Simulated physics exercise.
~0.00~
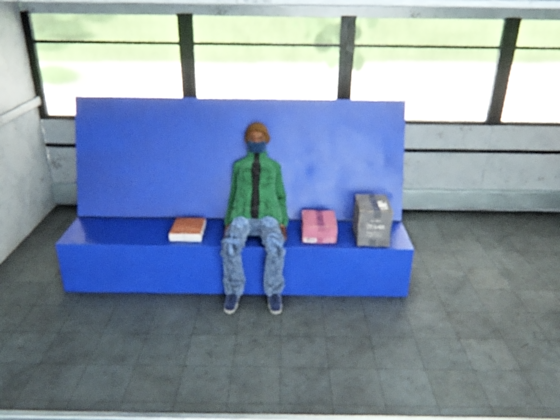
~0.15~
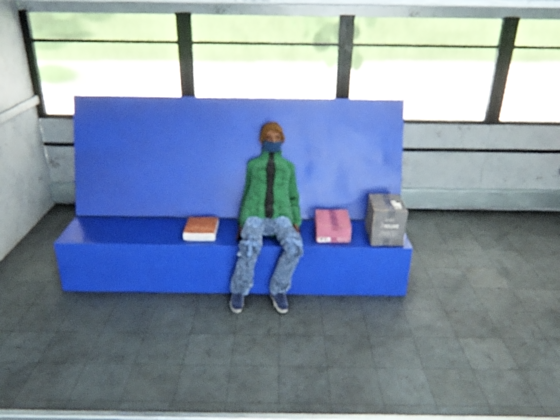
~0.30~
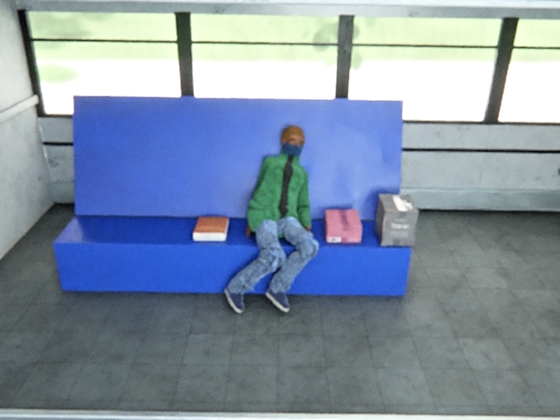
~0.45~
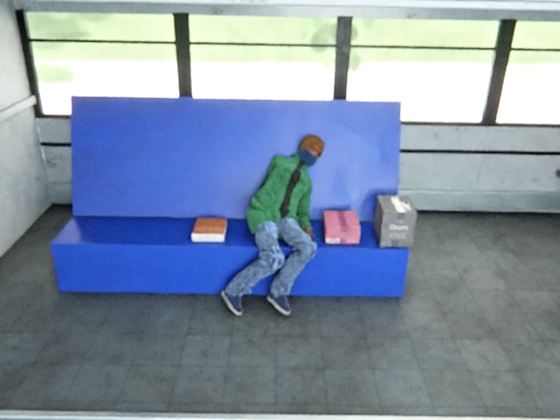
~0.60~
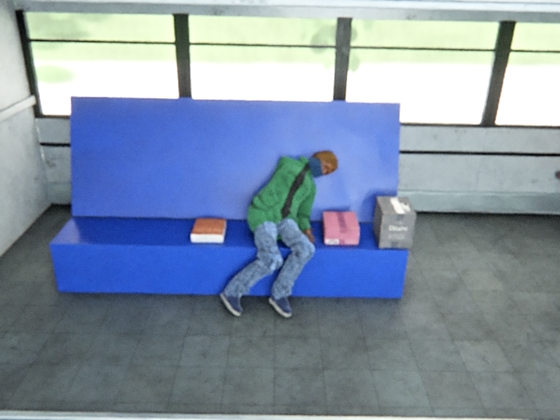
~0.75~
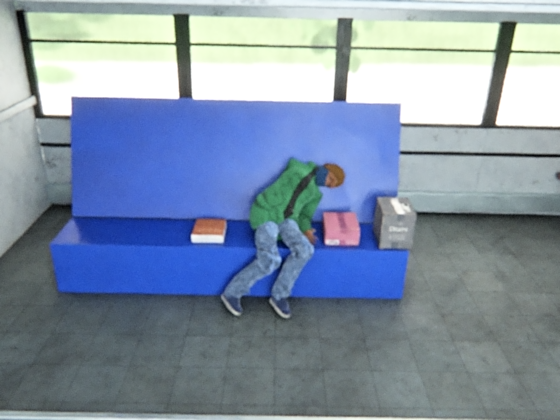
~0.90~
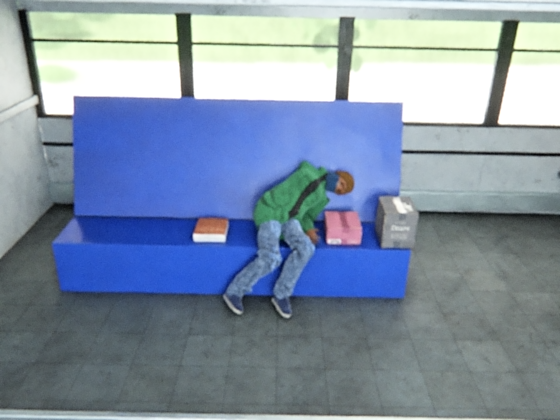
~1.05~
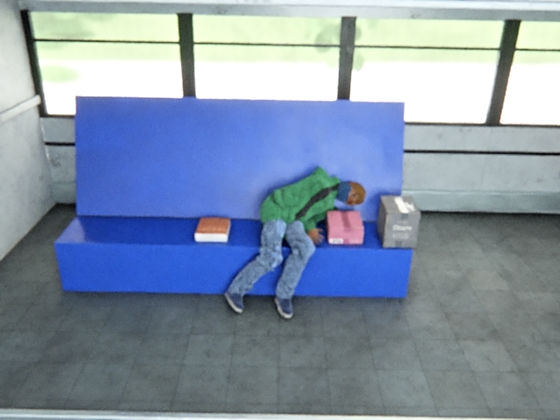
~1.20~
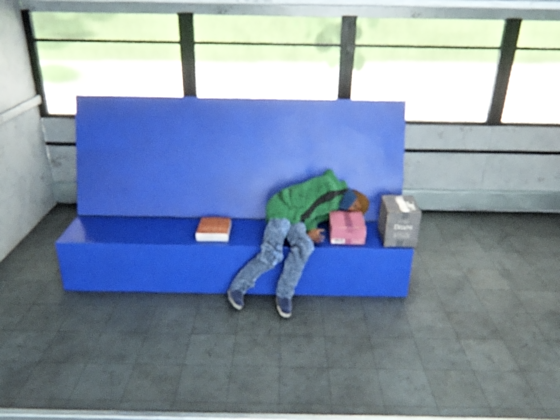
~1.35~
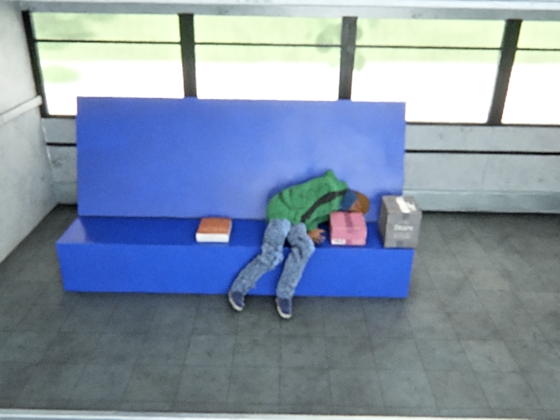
On a blue bench in a shuttle, a person in a green jacket slid a little right along with an orange folder, a pink carton and a grey holdall, then slumped sideways over the carton, ending bent over while everything stayed on the seat.
